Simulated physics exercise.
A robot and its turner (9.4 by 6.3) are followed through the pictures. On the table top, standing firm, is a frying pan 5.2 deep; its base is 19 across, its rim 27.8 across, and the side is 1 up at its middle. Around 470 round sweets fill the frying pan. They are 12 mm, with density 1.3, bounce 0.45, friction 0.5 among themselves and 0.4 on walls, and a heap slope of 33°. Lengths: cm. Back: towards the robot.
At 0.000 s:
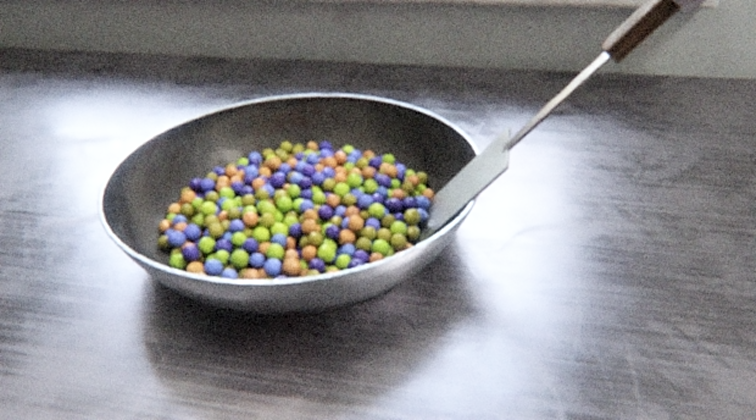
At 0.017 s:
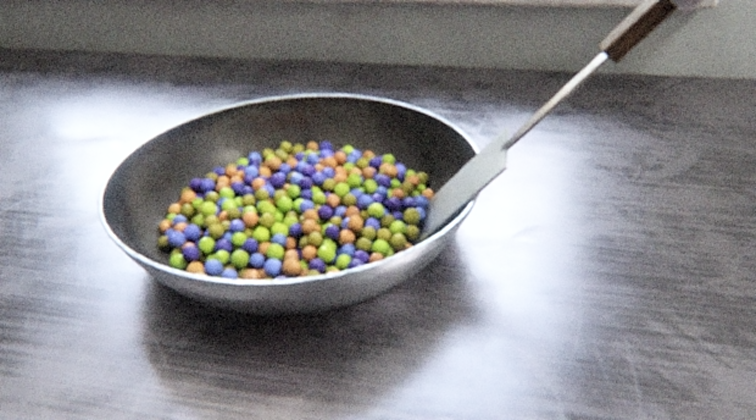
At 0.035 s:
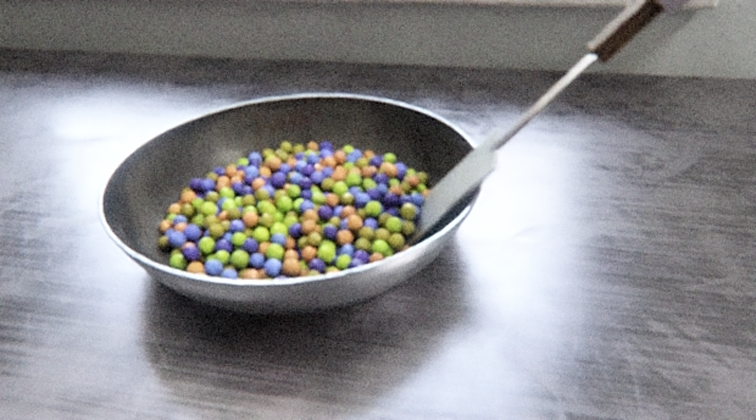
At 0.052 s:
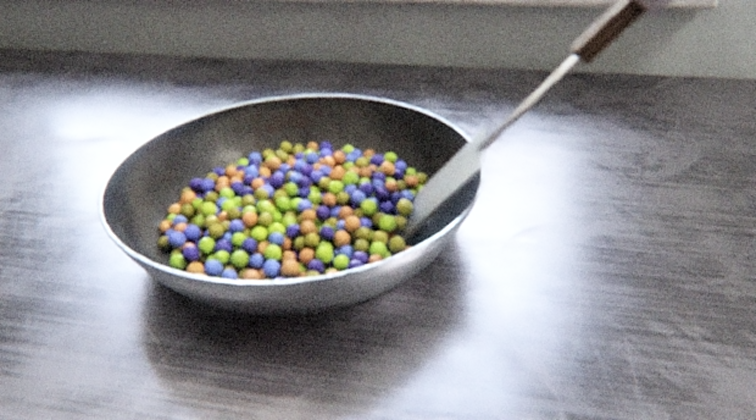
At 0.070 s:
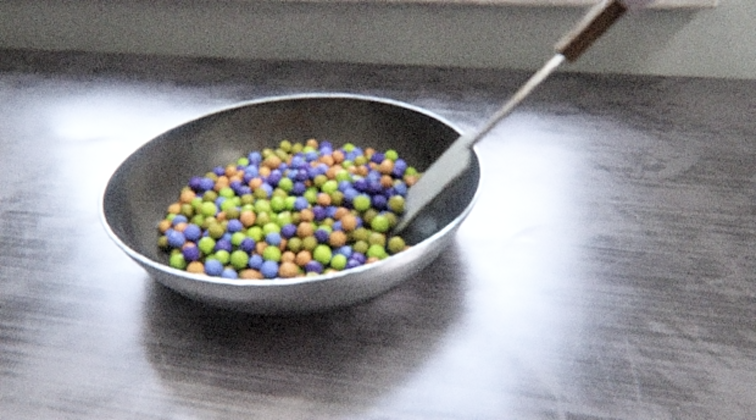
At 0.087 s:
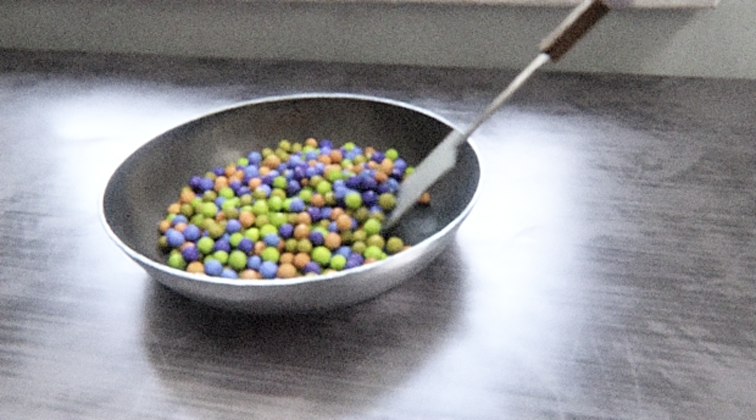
The video shows a frying pan of small round green, orange, blue and purple sweets on a dark table top, while a turner with a brown handle moves slowly left through the right edge of the heap, shifting a few sweets.
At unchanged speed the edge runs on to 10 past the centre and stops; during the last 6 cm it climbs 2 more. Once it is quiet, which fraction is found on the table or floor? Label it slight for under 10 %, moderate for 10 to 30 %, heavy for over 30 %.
Label: Slight.
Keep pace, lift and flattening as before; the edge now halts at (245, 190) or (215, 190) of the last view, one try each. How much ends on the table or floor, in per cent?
Around 0 per cent for the first try and 0 per cent for the second.
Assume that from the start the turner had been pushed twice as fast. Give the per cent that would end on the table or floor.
Around 15 per cent would finish on the table or floor.
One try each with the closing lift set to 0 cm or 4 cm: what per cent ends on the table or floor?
Close to 0 and 5 percent respectively.
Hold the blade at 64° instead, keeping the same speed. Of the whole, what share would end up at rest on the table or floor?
5 %.
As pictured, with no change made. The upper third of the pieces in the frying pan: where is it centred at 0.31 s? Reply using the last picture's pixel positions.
(218, 183).
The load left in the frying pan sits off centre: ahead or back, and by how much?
It rests close to 3.5 centimetres ahead of centre.
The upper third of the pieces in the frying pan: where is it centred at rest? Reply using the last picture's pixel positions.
The middle lies somewhere around (188, 182).
By 0.20 s, sloping 51°, highest piece 5 above the table; 474 in the frying pan.
By 0.31 s, sloping 51°, highest piece 6 above the table; 474 in the frying pan.
By 0.56 s, sloping 51°, highest piece 6 above the table; 452 in the frying pan, 17 on the table or floor, 5 on the blade or in flight.
By 1.61 s, sloping 51°, highest piece 6 above the table; 451 in the frying pan, 23 on the table or floor.
Final count, 451 in the frying pan, 23 on the table or floor. That is 5 % on the table or floor.
